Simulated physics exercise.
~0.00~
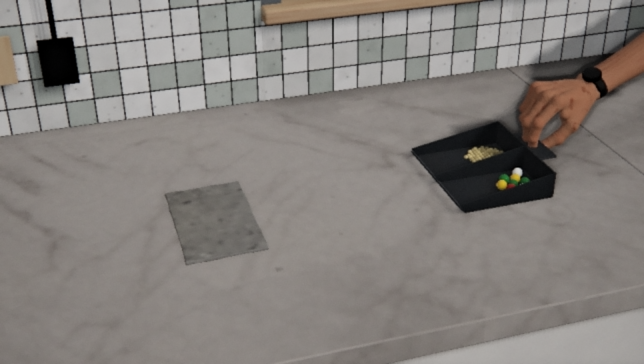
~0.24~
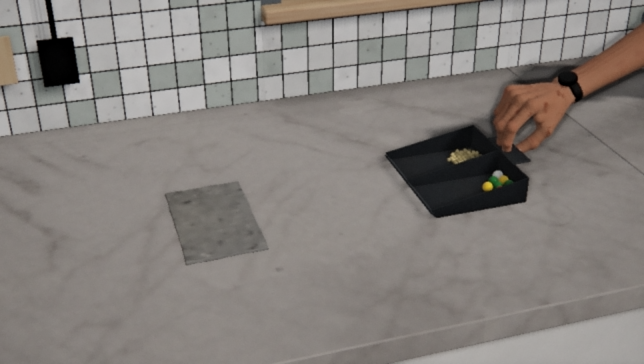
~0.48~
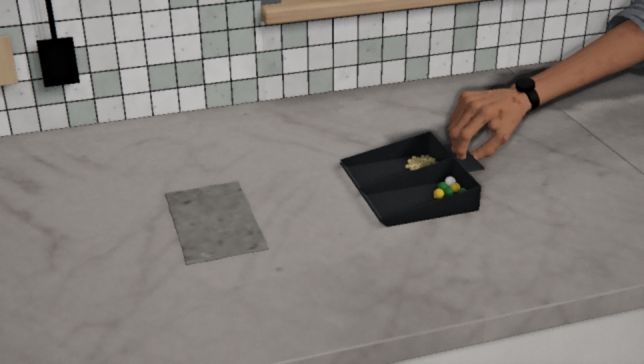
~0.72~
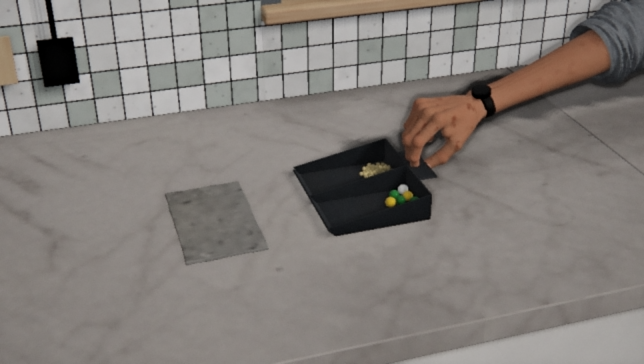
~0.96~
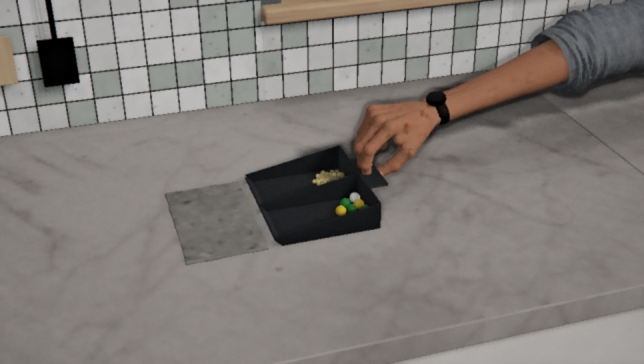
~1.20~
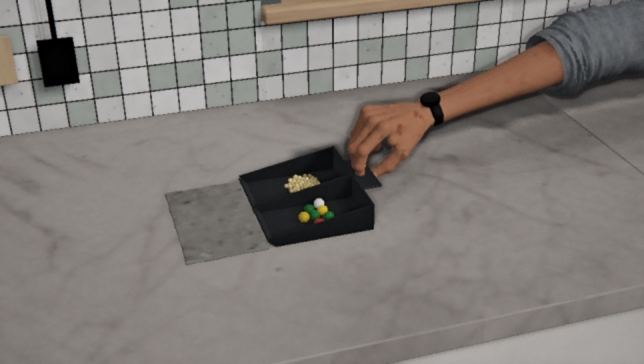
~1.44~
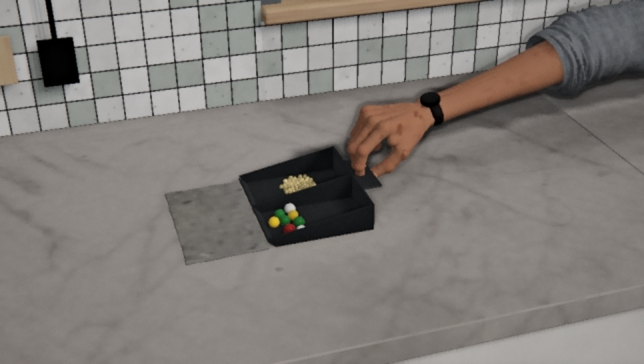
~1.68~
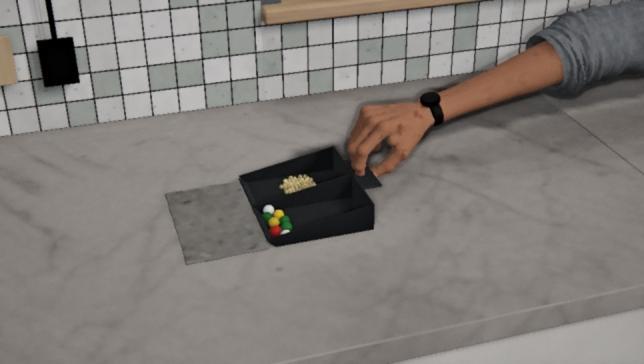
Hand pushing a black divided tray left along a counter until it stops at a grey slab, colourful balls rolling forward inside.
